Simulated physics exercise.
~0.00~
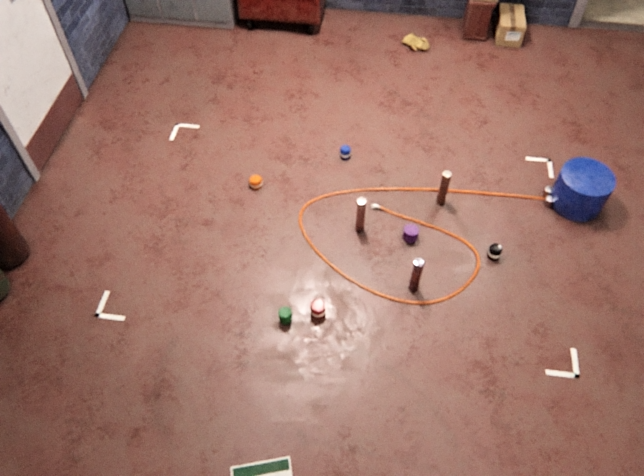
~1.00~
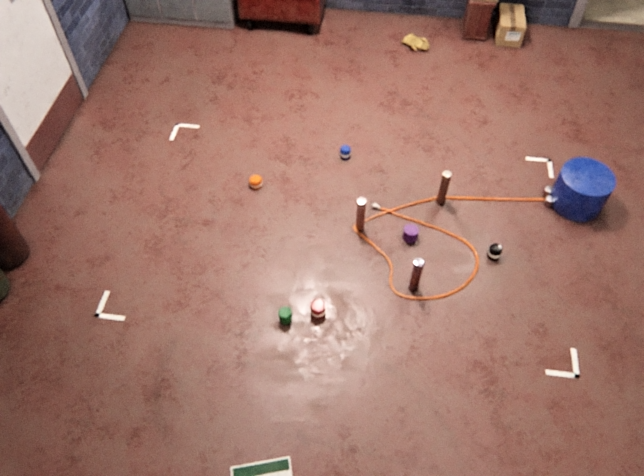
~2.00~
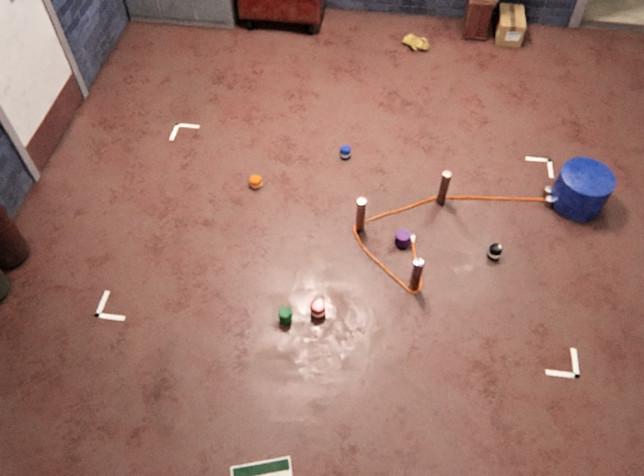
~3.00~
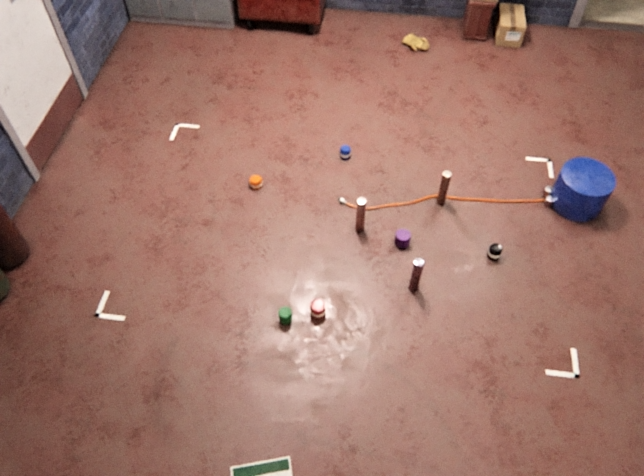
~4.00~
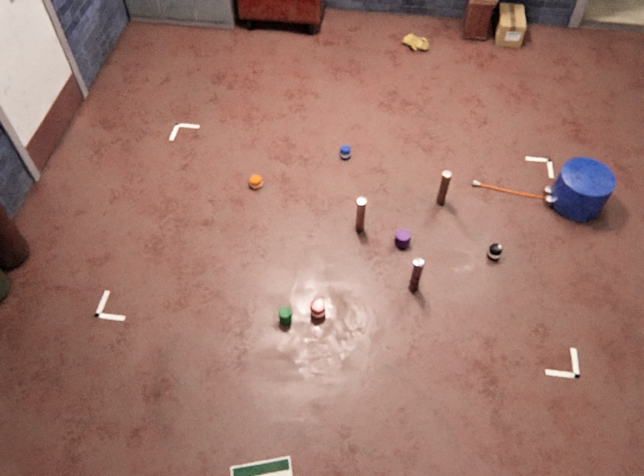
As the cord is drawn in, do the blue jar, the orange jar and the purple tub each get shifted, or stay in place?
Only the purple tub is shifted, by a small amount. The blue jar and the orange jar stay where they are.
